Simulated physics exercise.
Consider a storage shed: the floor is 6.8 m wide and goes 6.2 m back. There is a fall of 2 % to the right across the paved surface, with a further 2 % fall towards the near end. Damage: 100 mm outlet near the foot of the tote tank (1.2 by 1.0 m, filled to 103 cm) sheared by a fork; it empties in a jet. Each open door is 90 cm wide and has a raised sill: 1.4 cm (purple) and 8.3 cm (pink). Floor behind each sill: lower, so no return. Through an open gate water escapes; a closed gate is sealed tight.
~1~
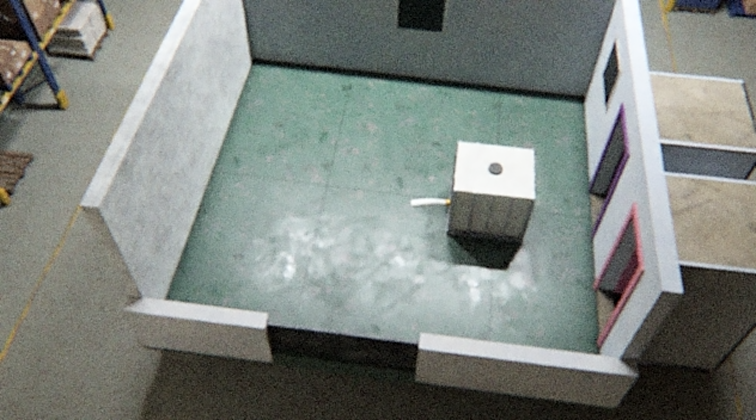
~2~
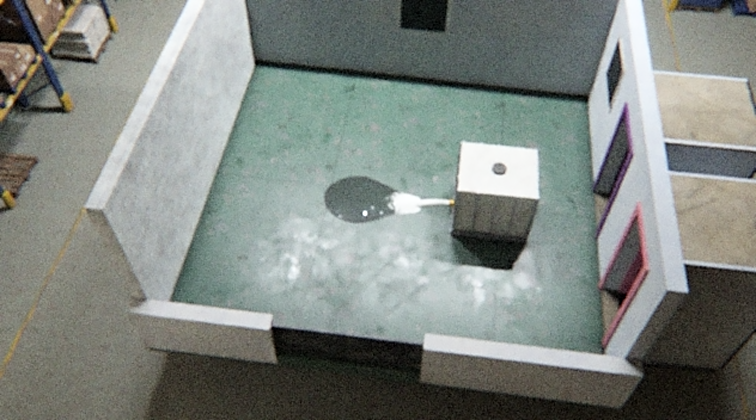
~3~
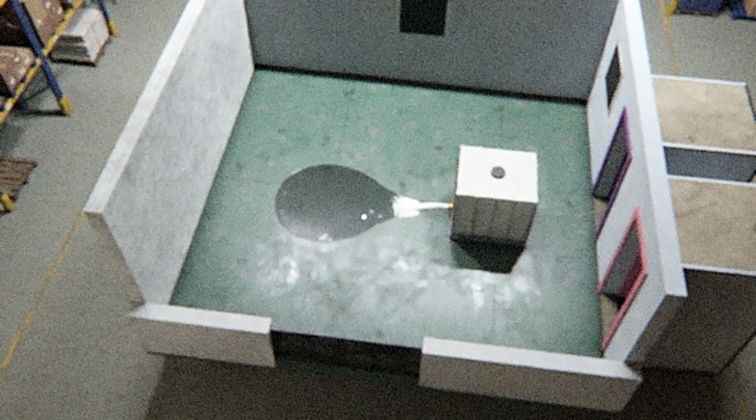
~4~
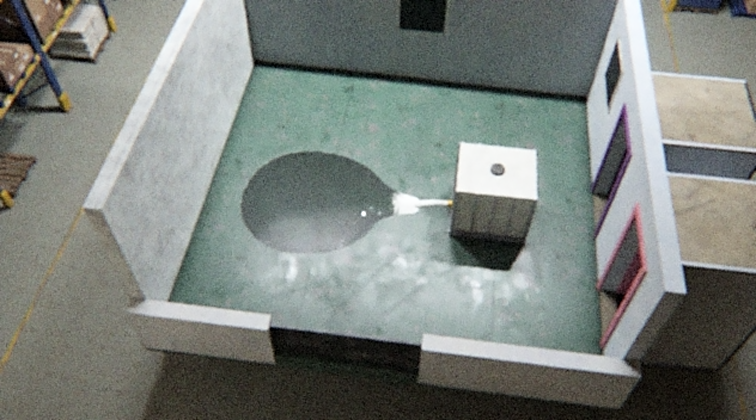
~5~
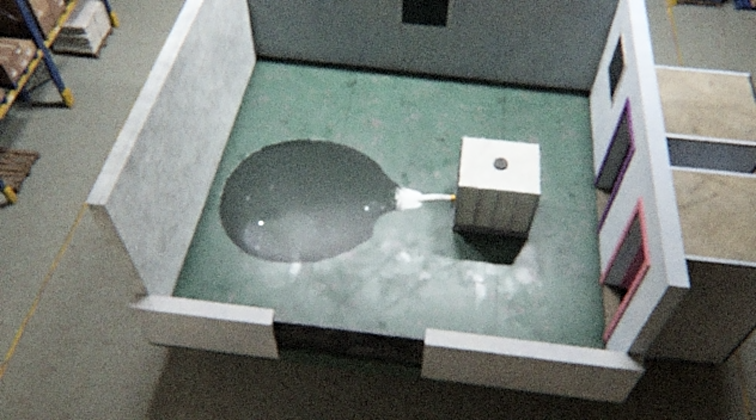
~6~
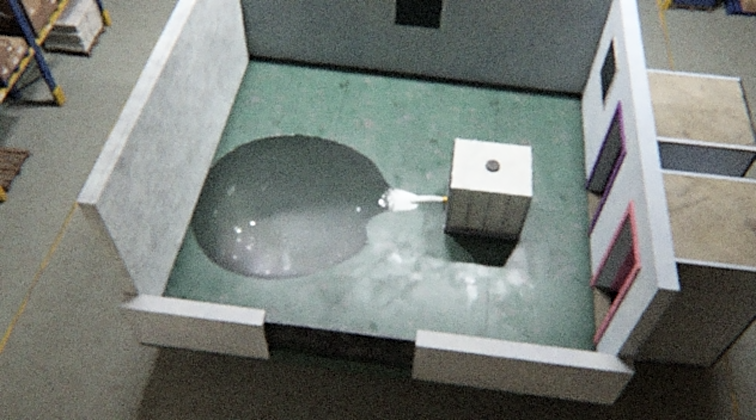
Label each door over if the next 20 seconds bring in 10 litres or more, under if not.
Purple door under, pink door under.
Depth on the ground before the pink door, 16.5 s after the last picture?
Depth reading: Near 5.5 cm.
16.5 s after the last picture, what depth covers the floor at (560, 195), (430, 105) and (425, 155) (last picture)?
Around 1.2 cm, 0.0 cm and 0.6 cm.
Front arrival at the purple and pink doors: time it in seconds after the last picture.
Arrival times - purple 14.0 s, pink 10.0 s.
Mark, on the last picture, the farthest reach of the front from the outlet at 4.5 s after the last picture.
Look near (154, 319) in the last picture.
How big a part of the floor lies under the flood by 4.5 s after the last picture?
Something near 30 per cent.
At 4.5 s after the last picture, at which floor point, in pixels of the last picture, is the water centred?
I'd say somewhere about (273, 231).
Then, 1.5 s after the last picture water covers 25 % of the floor and is deepest (6 cm) near (407, 201); purple door not reached, pink door not reached.
Then, 4.5 s after the last picture water covers 30 % of the floor and is deepest (6 cm) near (407, 201); purple door not reached, pink door not reached.
Then, 8.5 s after the last picture water covers 40 % of the floor and is deepest (6 cm) near (407, 201); purple door not reached, pink door not reached.
Then, 12.5 s after the last picture water covers 50 % of the floor and is deepest (9 cm) near (590, 379); purple door not reached, pink door 3.9 cm at the sill, 0 L in.
Then, 16.5 s after the last picture water covers 55 % of the floor and is deepest (10 cm) near (590, 379); purple door 2.4 cm at the sill, 0 L in, pink door 5.4 cm at the sill, 0 L in.
